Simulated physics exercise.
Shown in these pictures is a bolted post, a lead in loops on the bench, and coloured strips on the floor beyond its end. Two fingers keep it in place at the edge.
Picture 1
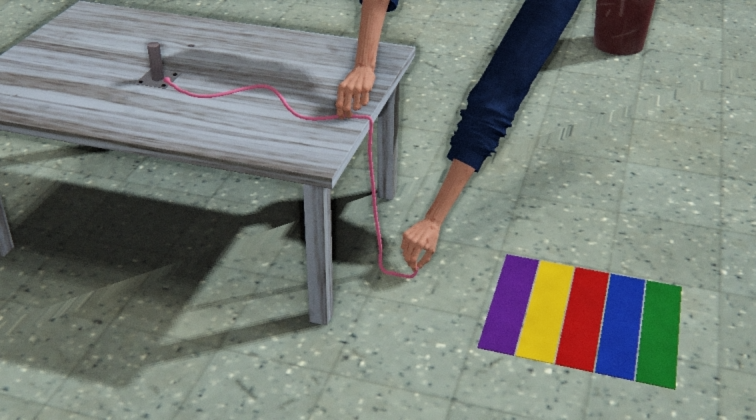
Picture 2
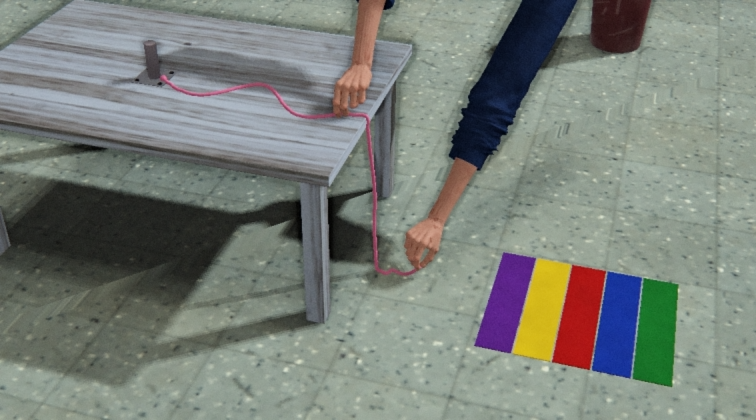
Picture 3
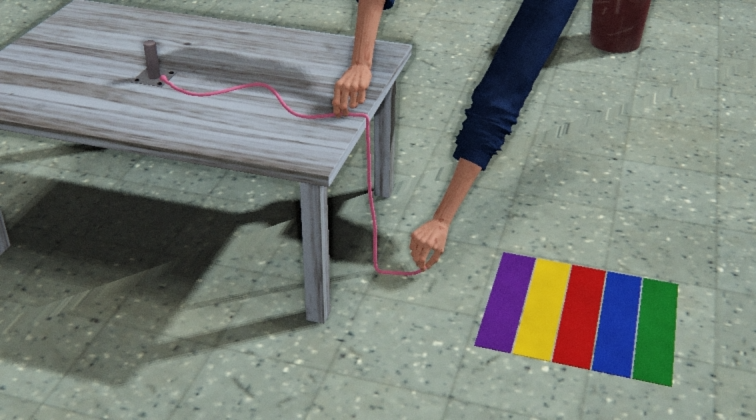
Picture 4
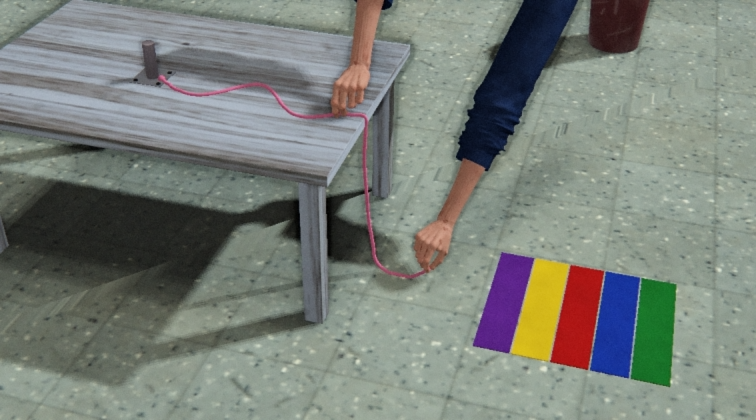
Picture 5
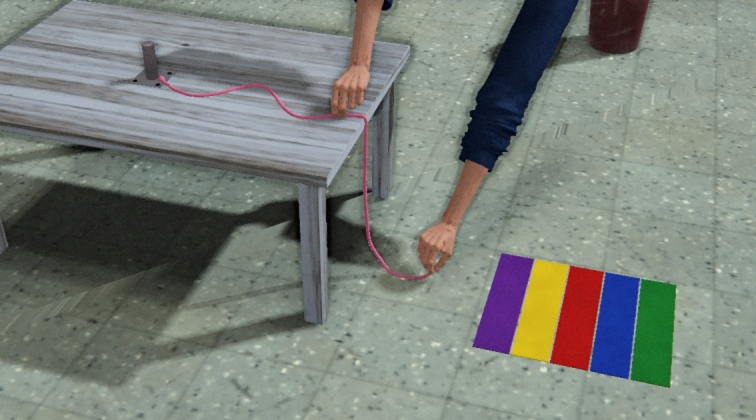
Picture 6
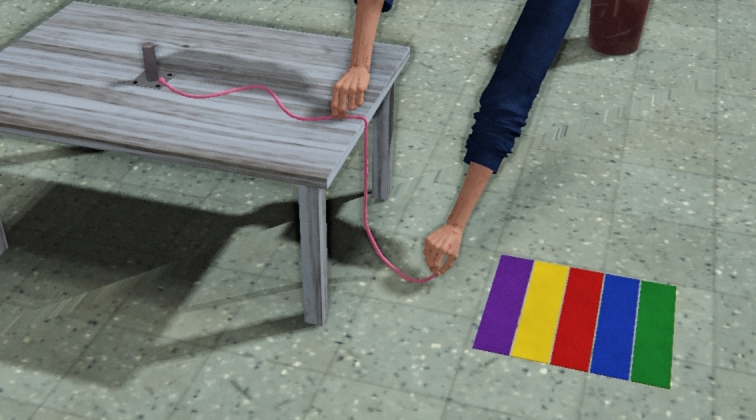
Hand holding a pink cord at a grey table's edge while another draws its lower end slightly right, near coloured floor strips.
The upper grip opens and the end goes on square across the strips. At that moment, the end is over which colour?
Over red.
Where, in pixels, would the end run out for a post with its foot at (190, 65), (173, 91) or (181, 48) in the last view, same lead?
(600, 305), (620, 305) and (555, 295), roughly.
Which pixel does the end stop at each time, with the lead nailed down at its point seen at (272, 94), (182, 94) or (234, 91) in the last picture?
In that order: (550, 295), (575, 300) and (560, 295).
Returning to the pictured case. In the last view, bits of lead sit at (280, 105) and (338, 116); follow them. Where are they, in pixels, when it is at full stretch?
The first one ends up at (313, 107) and the second one at (380, 132).
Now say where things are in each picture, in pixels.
End (417, 267); purple (501, 333); yellow (539, 341); red (578, 349); blue (617, 357); green (657, 365), in the first frame.
End (420, 267); lead through (182, 91) (253, 85) (296, 115) (367, 125) (375, 193) (376, 258), in the second frame.
End (425, 268), in the third frame.
End (430, 269); lead through (180, 91) (252, 85) (295, 115) (366, 125) (367, 192) (375, 258), in the fourth frame.
End (433, 270), in the fifth frame.
End (439, 273); lead through (180, 93) (251, 87) (295, 117) (366, 128) (366, 195) (383, 258), in the sixth frame.
Early on, end near (523, 289); over purple.
Midway, end near (560, 296); over yellow.
At the end of the slack, end near (582, 300); over red. The red one.
